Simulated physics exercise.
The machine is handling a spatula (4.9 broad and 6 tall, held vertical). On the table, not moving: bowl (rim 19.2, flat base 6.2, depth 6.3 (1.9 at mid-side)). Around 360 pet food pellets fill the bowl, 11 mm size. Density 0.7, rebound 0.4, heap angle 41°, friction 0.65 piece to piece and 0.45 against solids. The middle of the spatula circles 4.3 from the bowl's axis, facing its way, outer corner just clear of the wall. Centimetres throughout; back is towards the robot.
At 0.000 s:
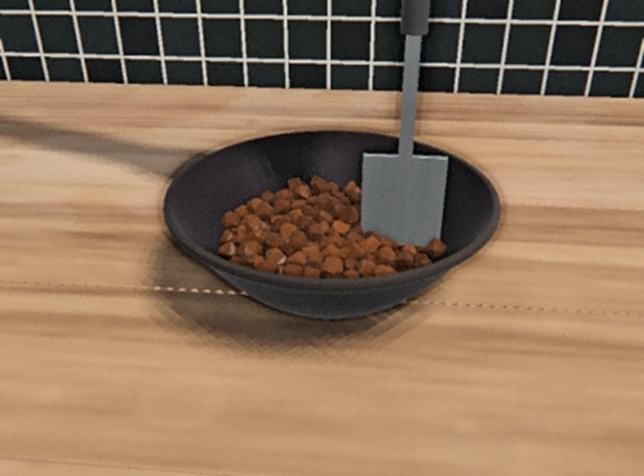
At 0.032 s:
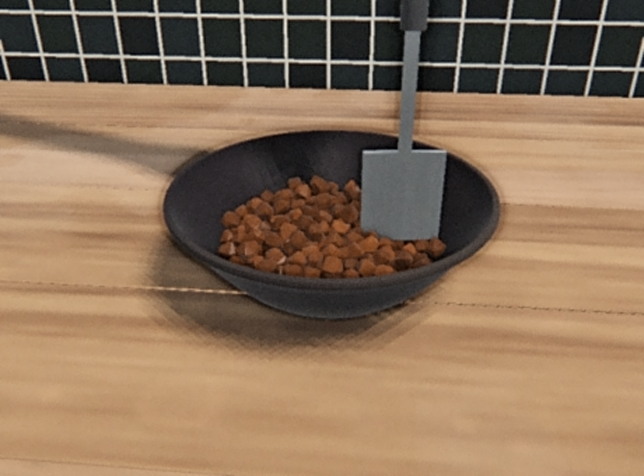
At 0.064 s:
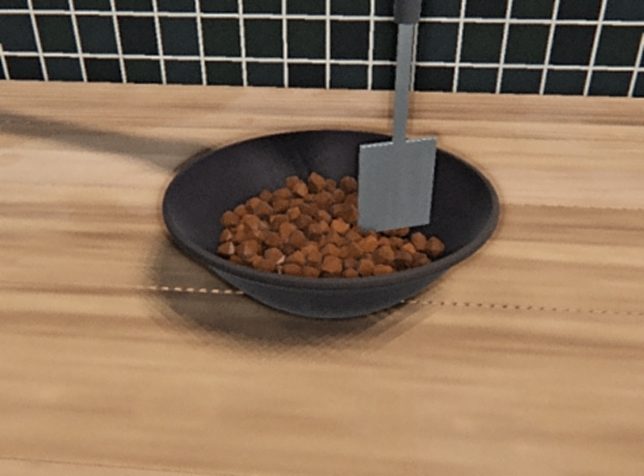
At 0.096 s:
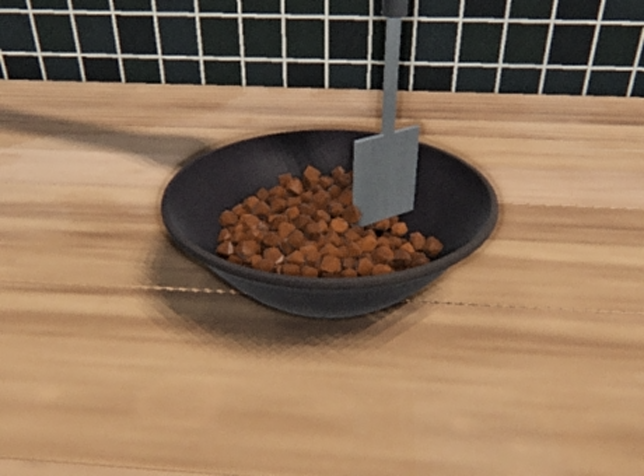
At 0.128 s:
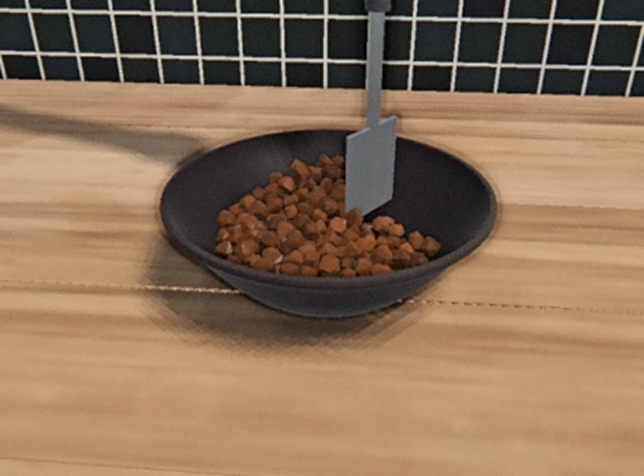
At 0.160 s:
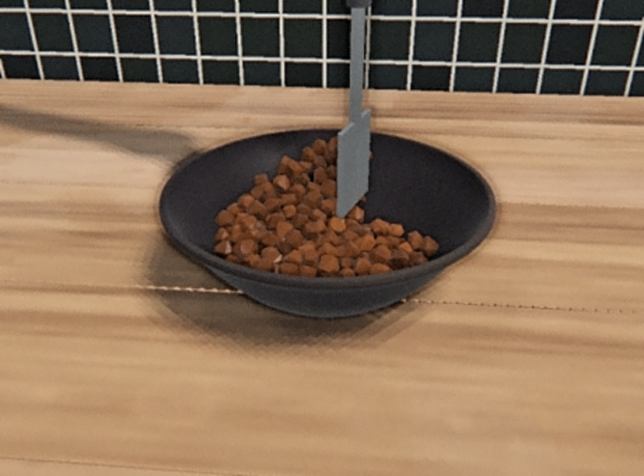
On a pale wooden tabletop in front of a dark green tiled wall with white grout lines, the view looks down at a slant and stays still. A wide black bowl sits near the centre, holding a heap of reddish-brown pellets, with an upright grey spatula at its right side. The spatula sweeps left and toward the back, its blade turning nearly edge-on, while pellets shift and pile higher at the rear.
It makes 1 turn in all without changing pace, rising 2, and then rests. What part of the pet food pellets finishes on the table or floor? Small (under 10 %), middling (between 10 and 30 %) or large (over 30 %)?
On the table or floor the share is small, under 10 %.
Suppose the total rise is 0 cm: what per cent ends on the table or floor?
Some 10 per cent.
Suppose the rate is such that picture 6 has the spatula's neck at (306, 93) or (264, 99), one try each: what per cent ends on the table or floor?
Some 15 and 20 per cent.
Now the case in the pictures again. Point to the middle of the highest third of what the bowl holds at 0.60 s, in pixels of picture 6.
Near (358, 253).
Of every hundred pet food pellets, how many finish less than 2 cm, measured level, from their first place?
Some 55 per cent.
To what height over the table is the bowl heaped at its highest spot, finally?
About 6.0 cm.
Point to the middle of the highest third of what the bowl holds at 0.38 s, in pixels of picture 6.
At about (249, 226).
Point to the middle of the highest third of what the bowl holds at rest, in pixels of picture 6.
At about (343, 244).
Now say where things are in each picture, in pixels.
In the first frame, the spatula neck at (407, 131), 0° round; upper third of the load around (323, 228), from x 230 to 435, top at y 185; 365 in the bowl.
In the second frame, the spatula neck at (406, 127), 7° round; upper third of the load around (323, 228), from x 230 to 435, top at y 185.
In the third frame, the spatula neck at (400, 118), 22° round; upper third of the load around (323, 222), from x 225 to 430, top at y 180.
In the fourth frame, the spatula neck at (389, 110), 38° round; upper third of the load around (322, 216), from x 225 to 430, top at y 170.
In the fifth frame, the spatula neck at (374, 103), 54° round; upper third of the load around (314, 210), from x 225 to 430, top at y 160.
In the sixth frame, the spatula neck at (356, 98), 71° round; upper third of the load around (308, 210), from x 225 to 425, top at y 145; 365 in the bowl.
After 0.38 s, 182° round, highest piece 8 above the table; 359 in the bowl, 3 on the table or floor, 3 in flight or on the tool.
After 0.60 s, 294° round, highest piece 8 above the table; 351 in the bowl, 14 on the table or floor.
After 0.91 s, 0° round, highest piece 6 above the table; 350 in the bowl, 15 on the table or floor.
After 1.61 s, 0° round, highest piece 6 above the table; 350 in the bowl, 15 on the table or floor.
In the end, 350 in the bowl, 15 on the table or floor. That is 4 % on the table or floor.
